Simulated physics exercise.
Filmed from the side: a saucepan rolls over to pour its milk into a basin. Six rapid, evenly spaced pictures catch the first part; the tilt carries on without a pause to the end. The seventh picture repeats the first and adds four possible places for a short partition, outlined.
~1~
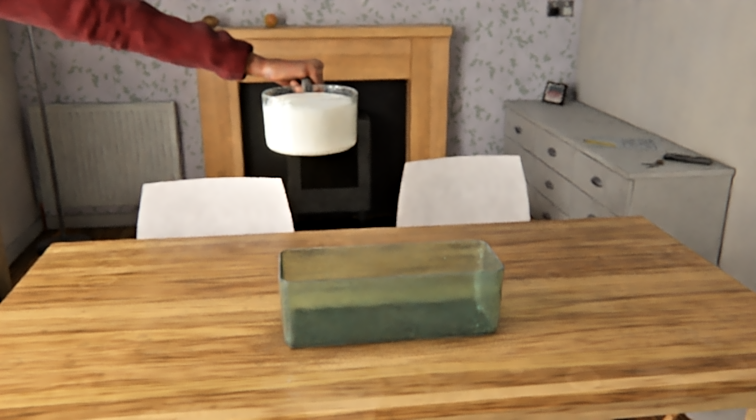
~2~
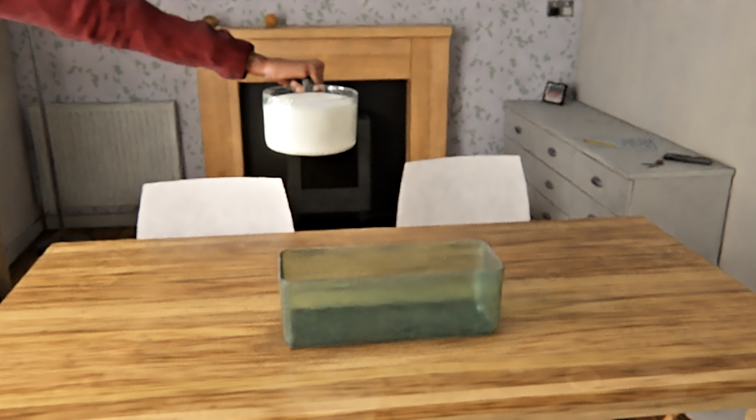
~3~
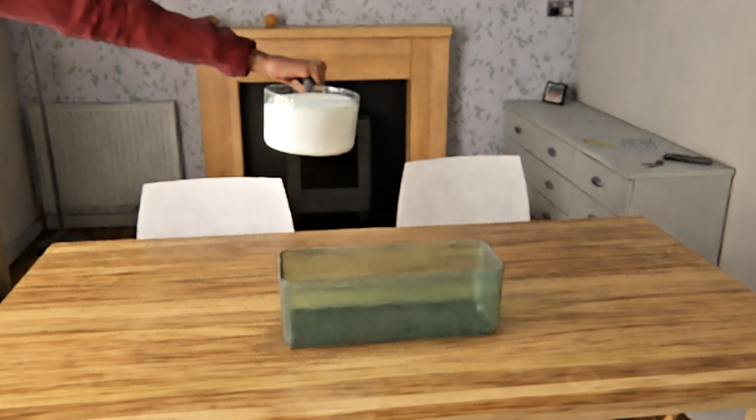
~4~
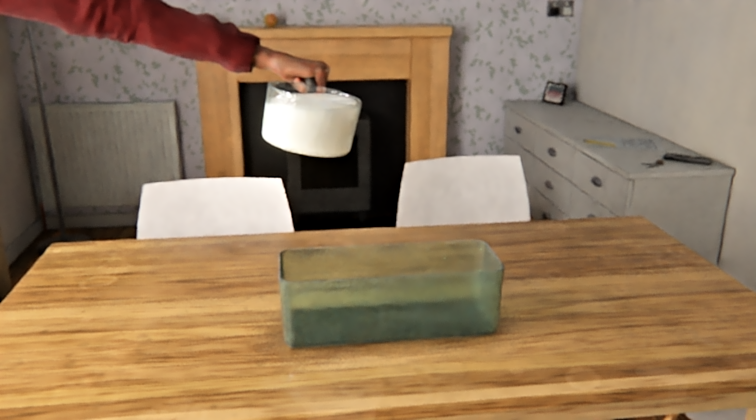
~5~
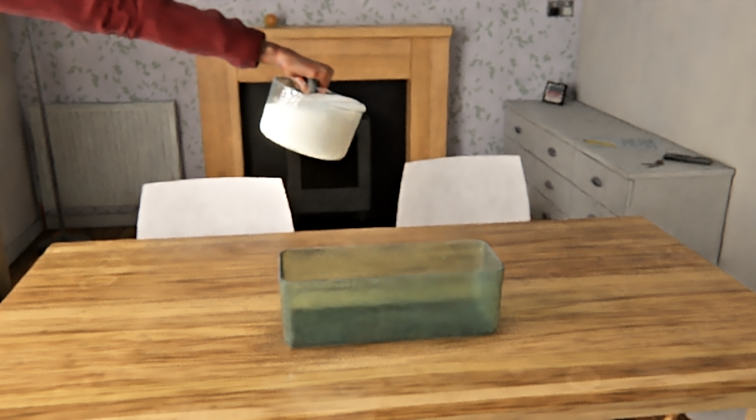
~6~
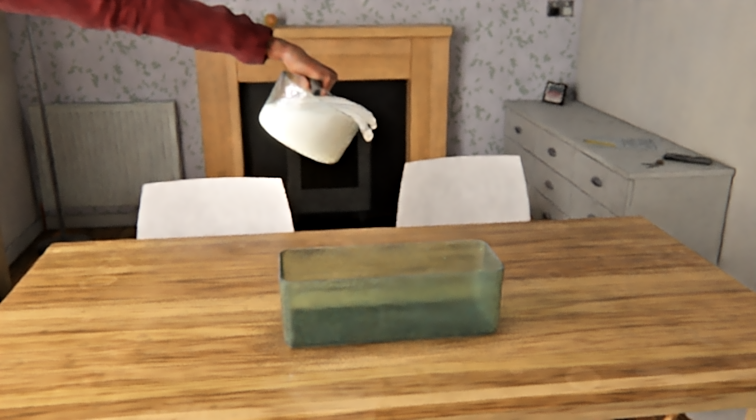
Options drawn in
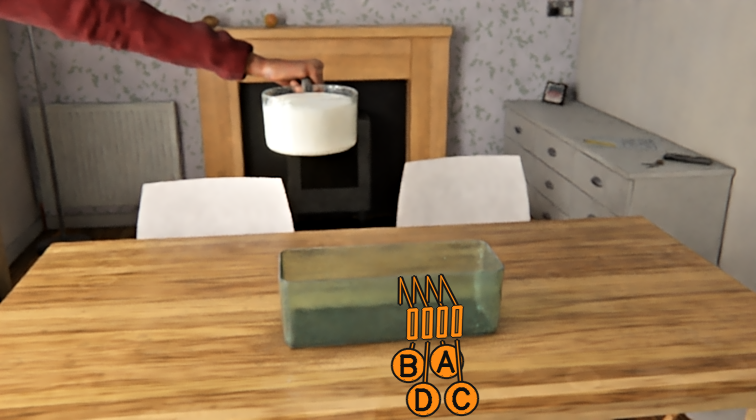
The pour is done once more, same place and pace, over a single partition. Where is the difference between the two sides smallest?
D.
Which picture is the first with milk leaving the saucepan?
Picture 5.
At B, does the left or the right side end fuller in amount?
The right side.
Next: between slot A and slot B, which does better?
Slot B.
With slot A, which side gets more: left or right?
The left side.
On the marked copy, A at (442, 341); B at (412, 343); C at (457, 340); D at (427, 342).
Choosing A, about 84 % ends left of the wall and 13 % right of it; 3 % is lost outside.
Choosing B, about 33 % ends left of the wall and 66 % right of it.
Choosing C, about 93 % ends left of the wall and 5 % right of it; 3 % is lost outside.
Choosing D, about 52 % ends left of the wall and 45 % right of it.
